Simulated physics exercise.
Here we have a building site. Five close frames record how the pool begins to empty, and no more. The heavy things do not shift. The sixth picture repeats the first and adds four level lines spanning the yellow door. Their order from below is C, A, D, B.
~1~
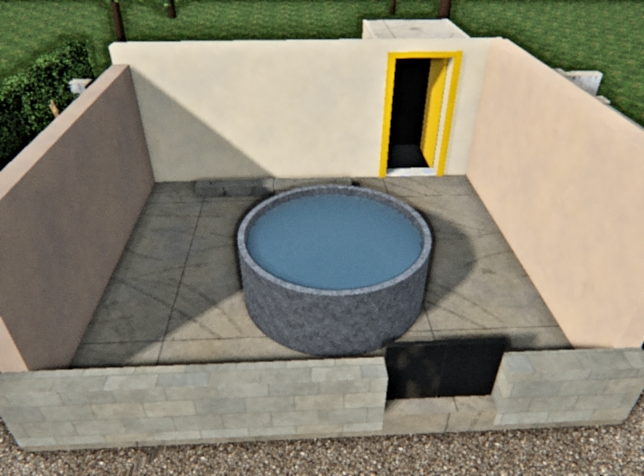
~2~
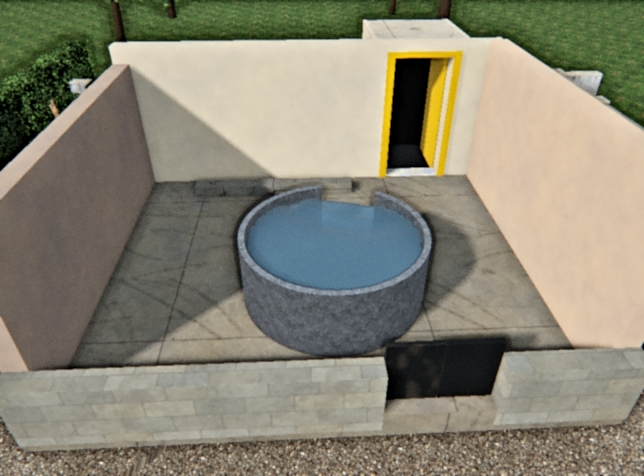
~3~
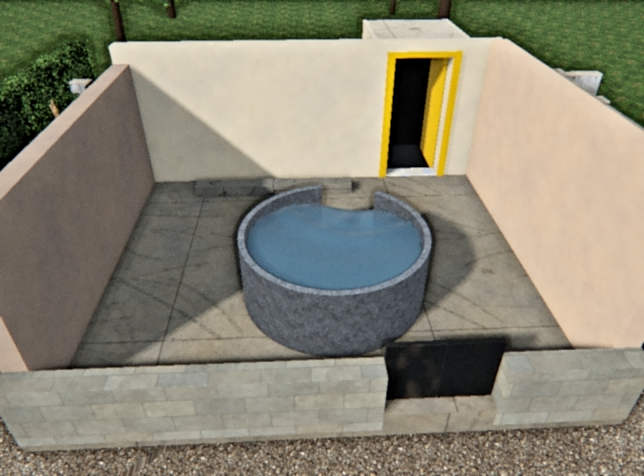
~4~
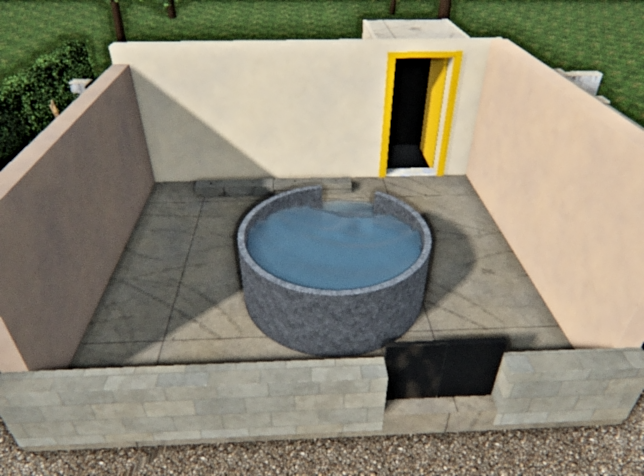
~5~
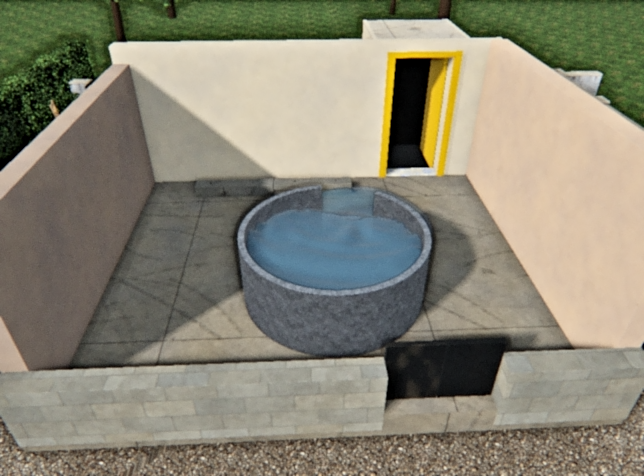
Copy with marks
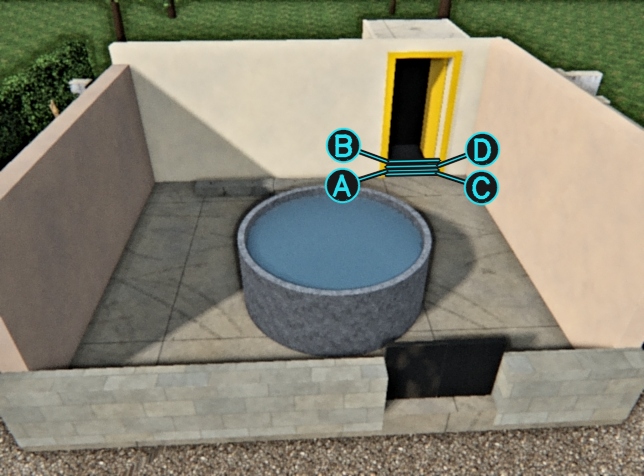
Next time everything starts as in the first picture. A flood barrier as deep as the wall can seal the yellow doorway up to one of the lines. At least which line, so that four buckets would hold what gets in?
B will do.
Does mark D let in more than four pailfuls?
Yes, that goes wrong.
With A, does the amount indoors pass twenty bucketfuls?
Yes, it does.
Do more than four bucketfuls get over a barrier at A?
Yes.
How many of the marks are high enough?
One of the four.
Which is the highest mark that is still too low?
Here it is mark D.
On the marked copy, A at (411, 170); B at (413, 161); C at (411, 173); D at (412, 166); from the bottom up C, A, D, B.
With A, dozens of bucketfuls pour in.
With B, a bucket or two gets in.
With C, dozens of bucketfuls pour in.
With D, about 11 bucketfuls get in.
